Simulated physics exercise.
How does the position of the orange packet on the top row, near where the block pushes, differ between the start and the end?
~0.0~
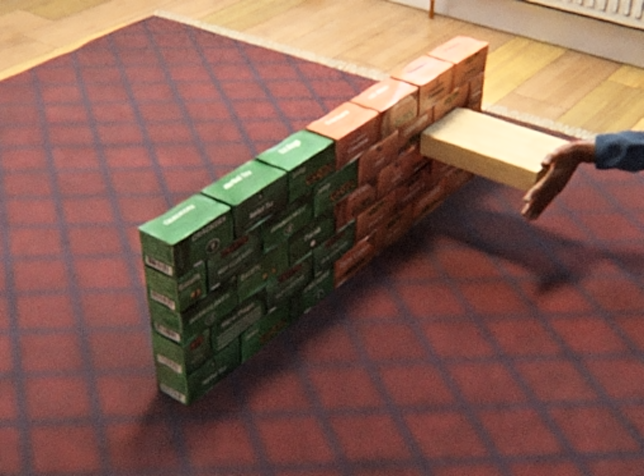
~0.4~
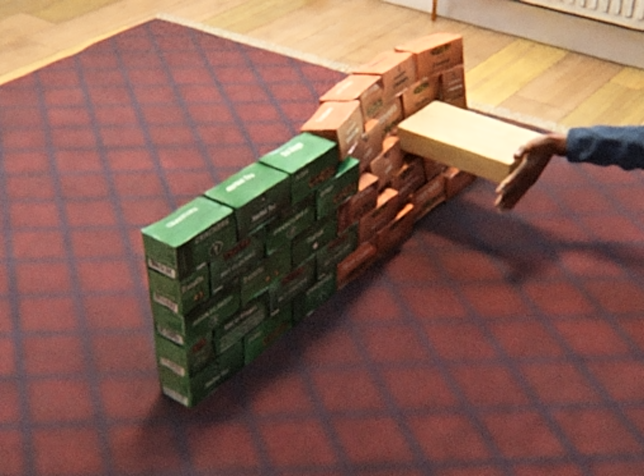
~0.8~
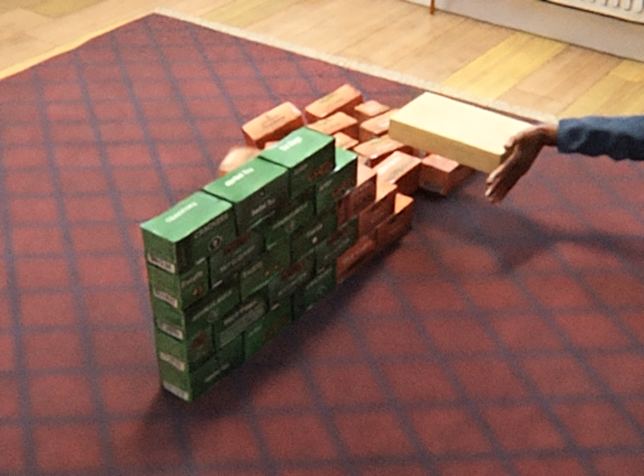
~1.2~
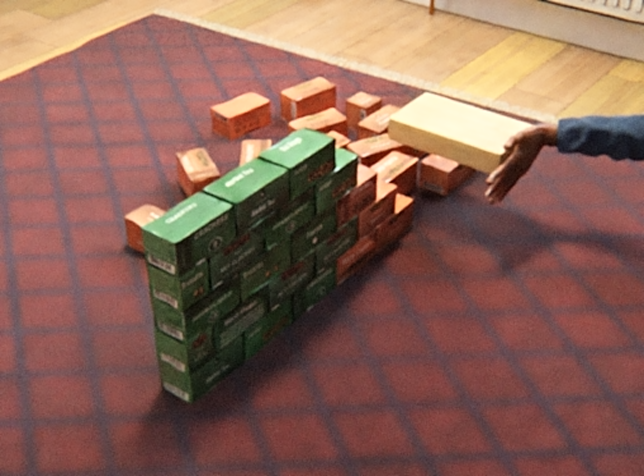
At the start it sits on top of the right-hand part of the wall. By the end it lies on the carpet behind the wall, well to the left of where it began.
Wall of tea packets breaking as a hand pushes a wooden block into its orange end, scattering packets behind, green end standing.
